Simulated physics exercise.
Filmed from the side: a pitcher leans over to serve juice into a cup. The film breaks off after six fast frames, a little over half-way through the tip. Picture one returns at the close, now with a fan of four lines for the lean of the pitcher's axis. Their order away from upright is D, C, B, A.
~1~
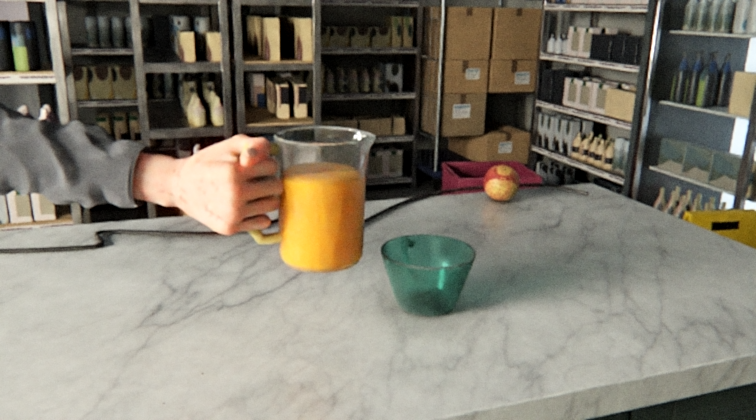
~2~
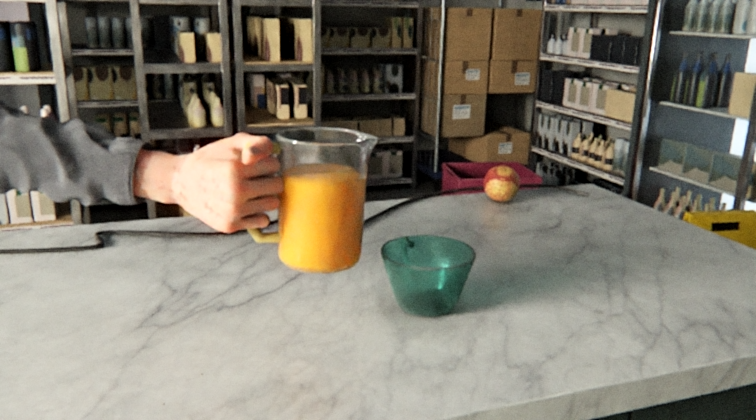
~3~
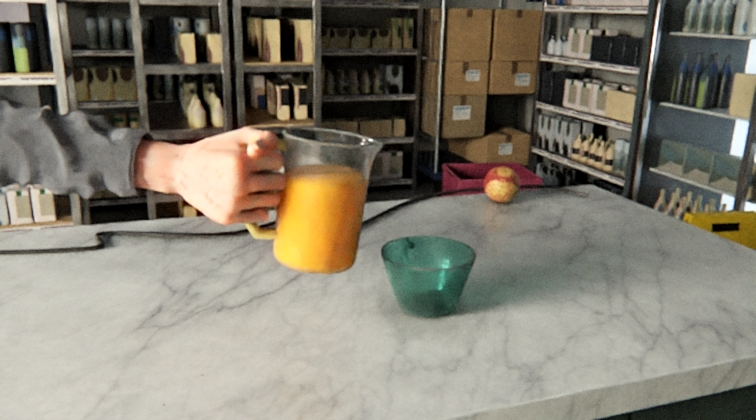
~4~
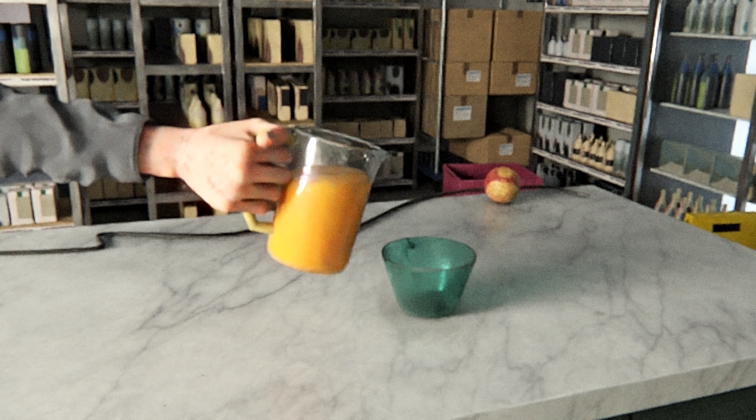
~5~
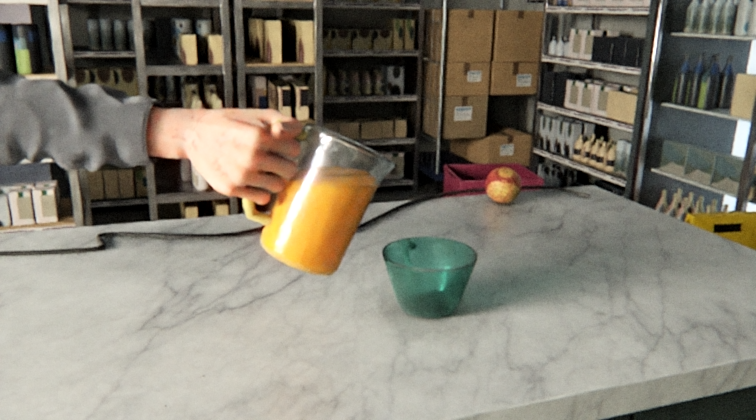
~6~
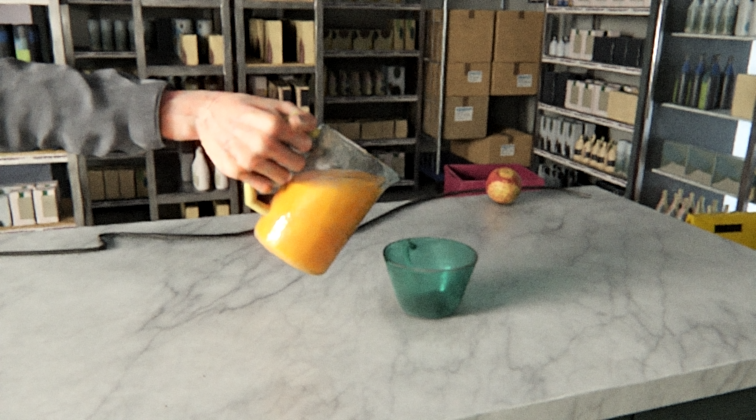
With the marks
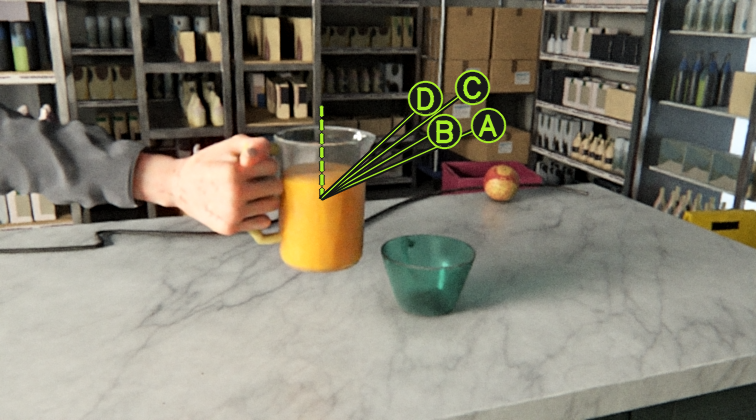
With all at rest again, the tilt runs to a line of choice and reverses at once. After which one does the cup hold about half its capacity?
Go for A.
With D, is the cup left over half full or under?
Under half.
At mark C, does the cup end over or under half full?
Under half.
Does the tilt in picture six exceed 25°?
Yes.
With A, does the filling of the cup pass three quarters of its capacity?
No.
On the marked copy, A at (472, 131); B at (427, 136); C at (458, 96); D at (413, 112).
For mark A, the cup ends with about 54 % of what it can hold.
For mark B, the cup ends with about 35 % of what it can hold.
For mark C, the cup ends with about 21 % of what it can hold.
For mark D, the cup ends with about 10 % of what it can hold.
